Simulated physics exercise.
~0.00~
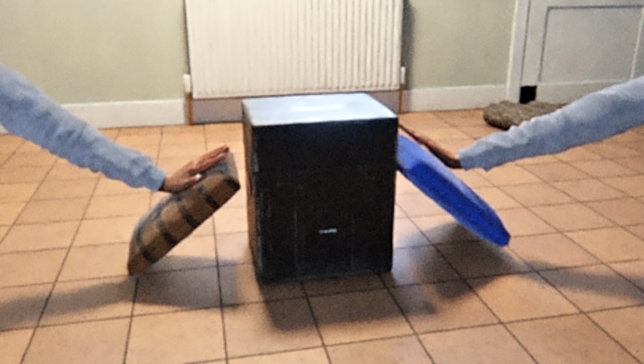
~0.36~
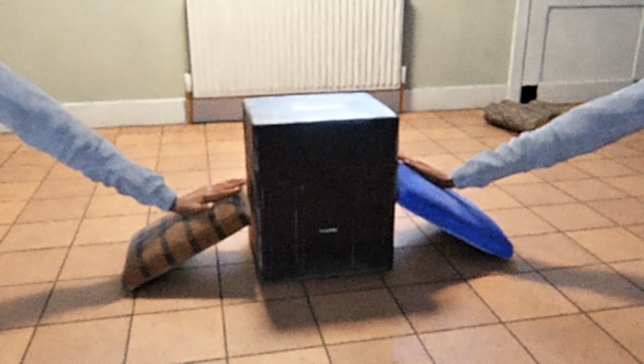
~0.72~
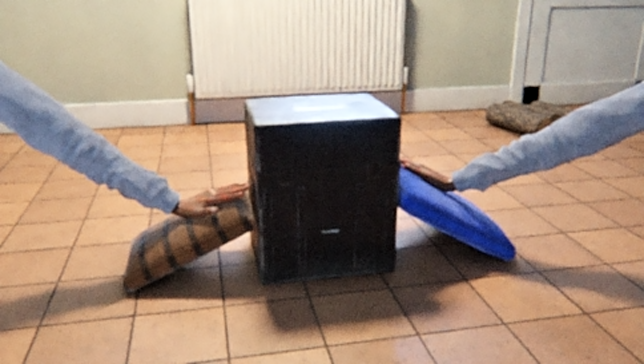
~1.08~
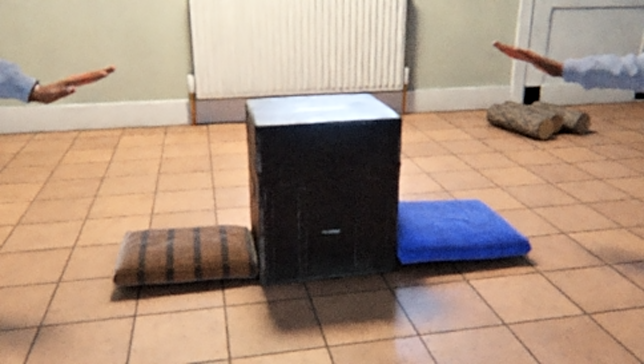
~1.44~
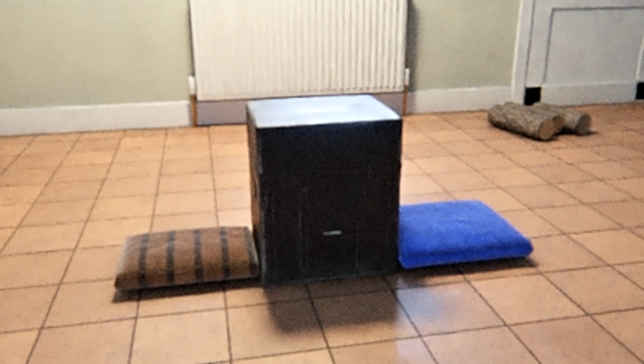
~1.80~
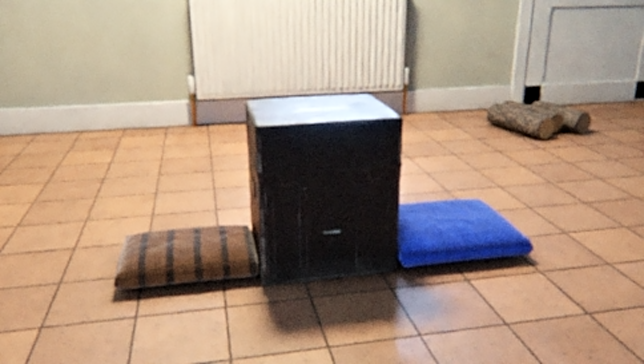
The clip opens on a tiled floor, where a hand on each side props a cushion against a black chest, a striped brown pillow on the left and a blue cushion on the right. Both cushions tilt lower as the hands rest on them, then stay slanted for a moment. The hands then let go and draw back toward the edges of the view, and both cushions drop flat. With the arms gone, the brown pillow and the blue cushion lie still on the floor on either side of the chest, which has stayed in its place.
